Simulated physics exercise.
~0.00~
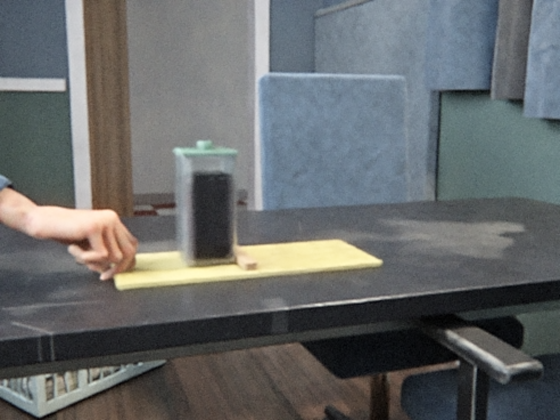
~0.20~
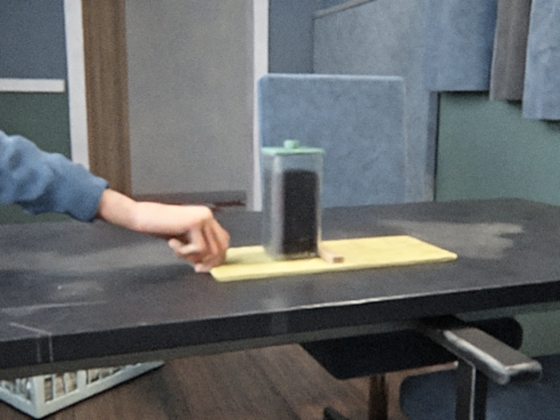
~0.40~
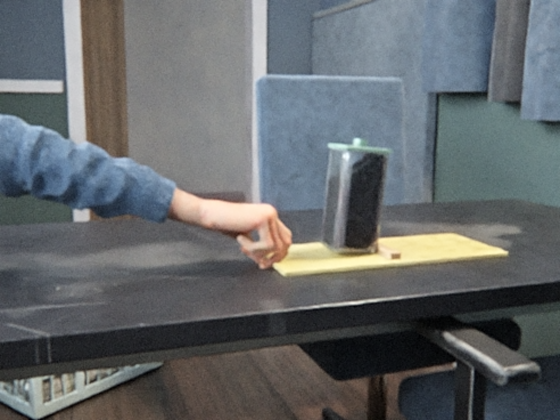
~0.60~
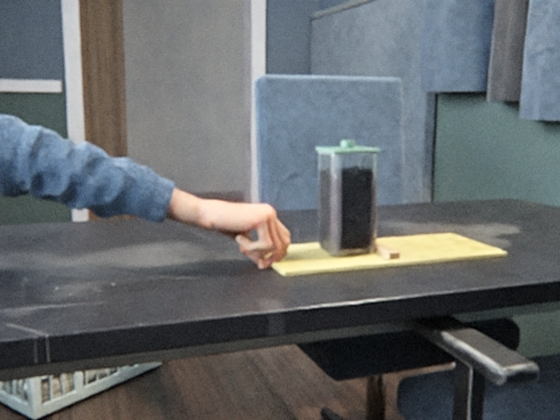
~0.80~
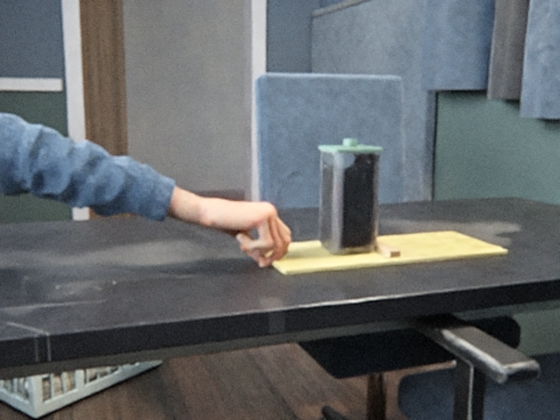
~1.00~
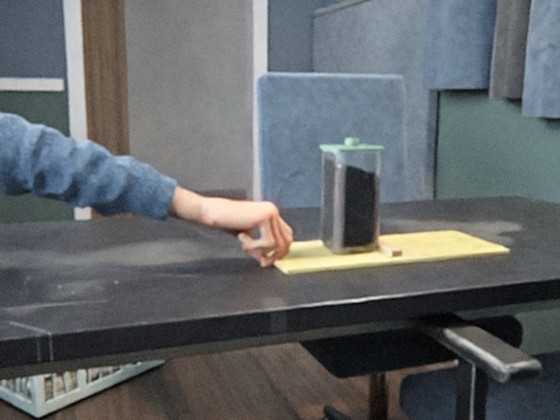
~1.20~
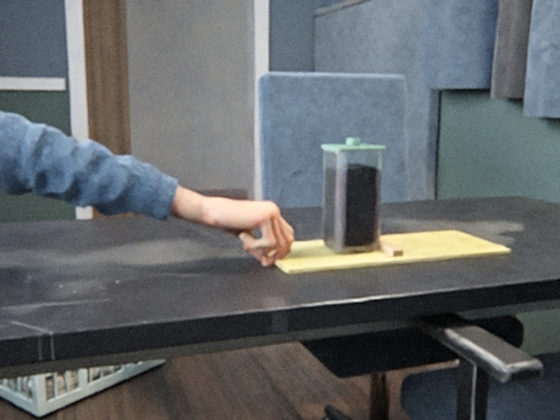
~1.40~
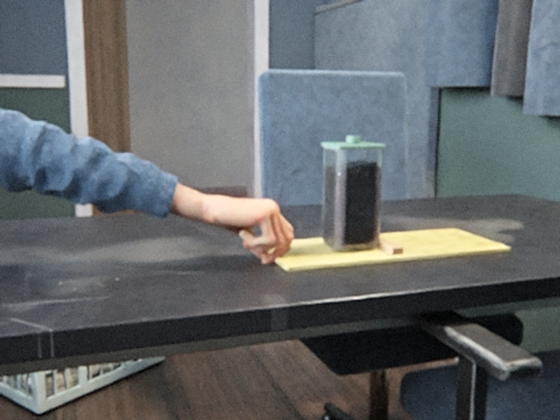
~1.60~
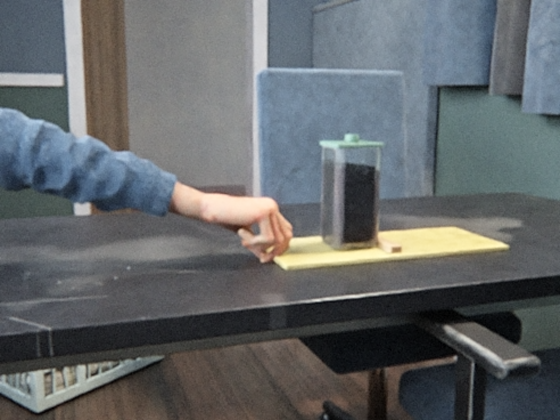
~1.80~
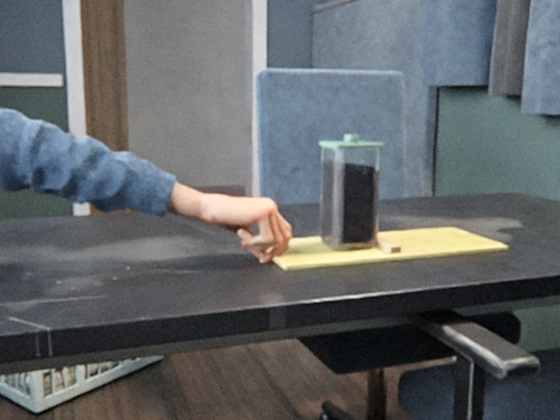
Lidded clear canister of dark liquid riding a yellow board pushed right by a hand, tipping briefly at the stop, then settling upright.
